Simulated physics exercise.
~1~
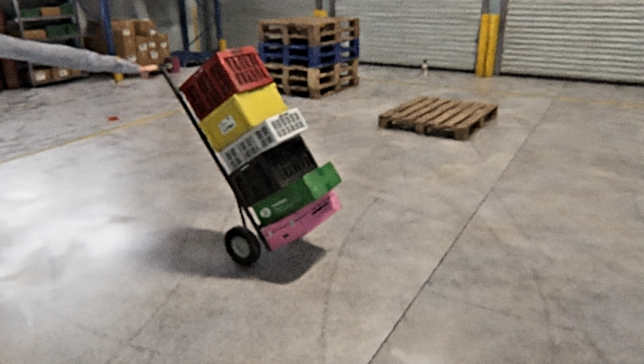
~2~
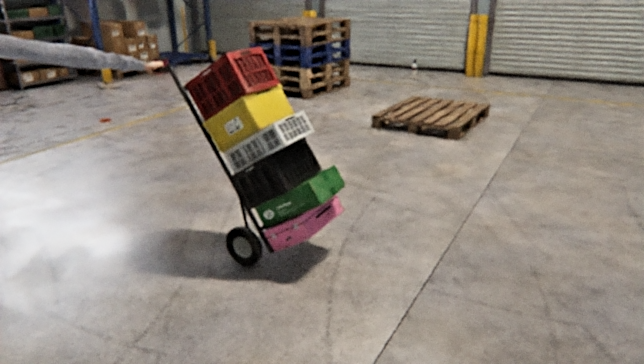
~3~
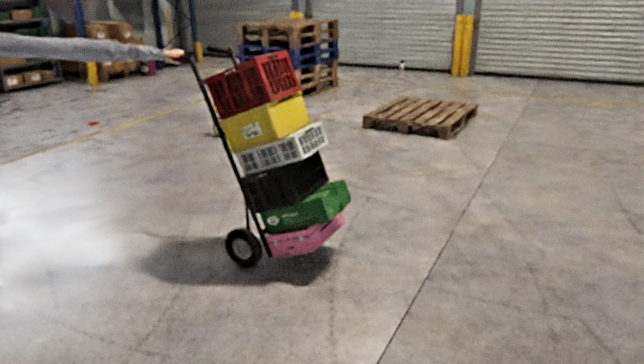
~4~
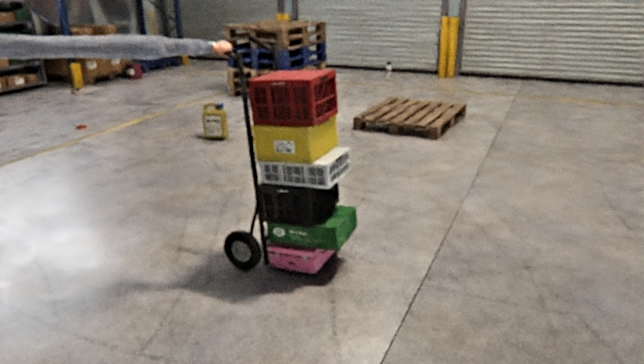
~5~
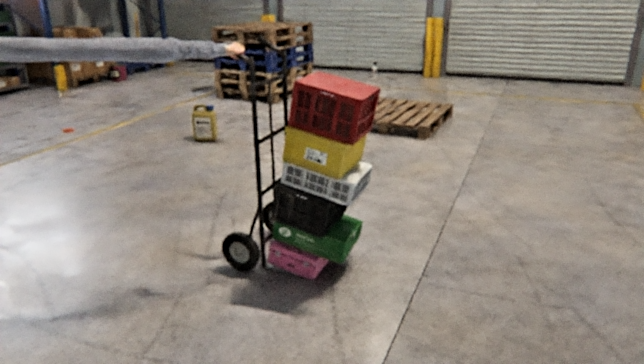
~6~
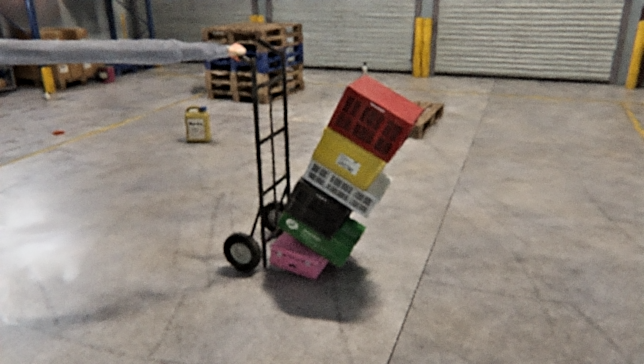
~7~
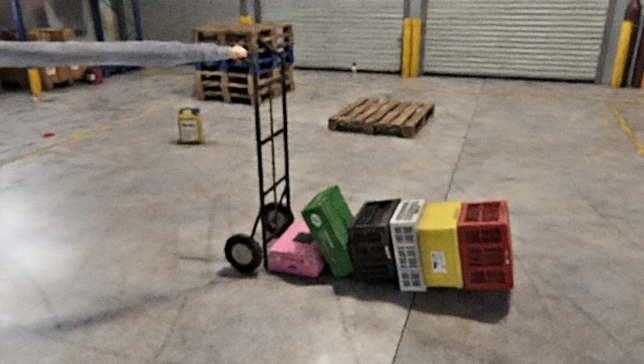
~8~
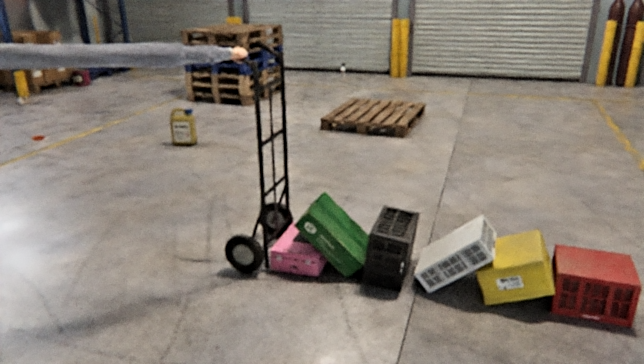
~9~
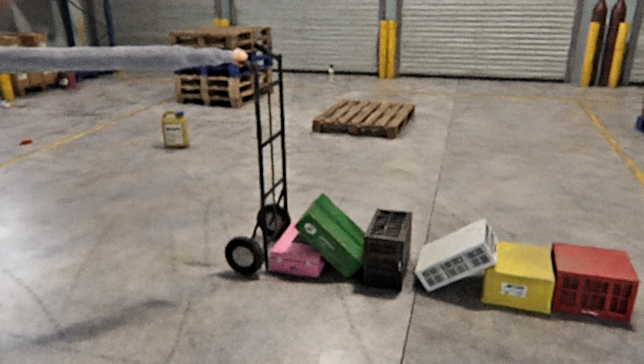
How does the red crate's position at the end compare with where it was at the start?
At the start the red crate sits on top of the tilted stack on the sack truck. At the end it rests on the floor, farthest to the right of the fallen crates.
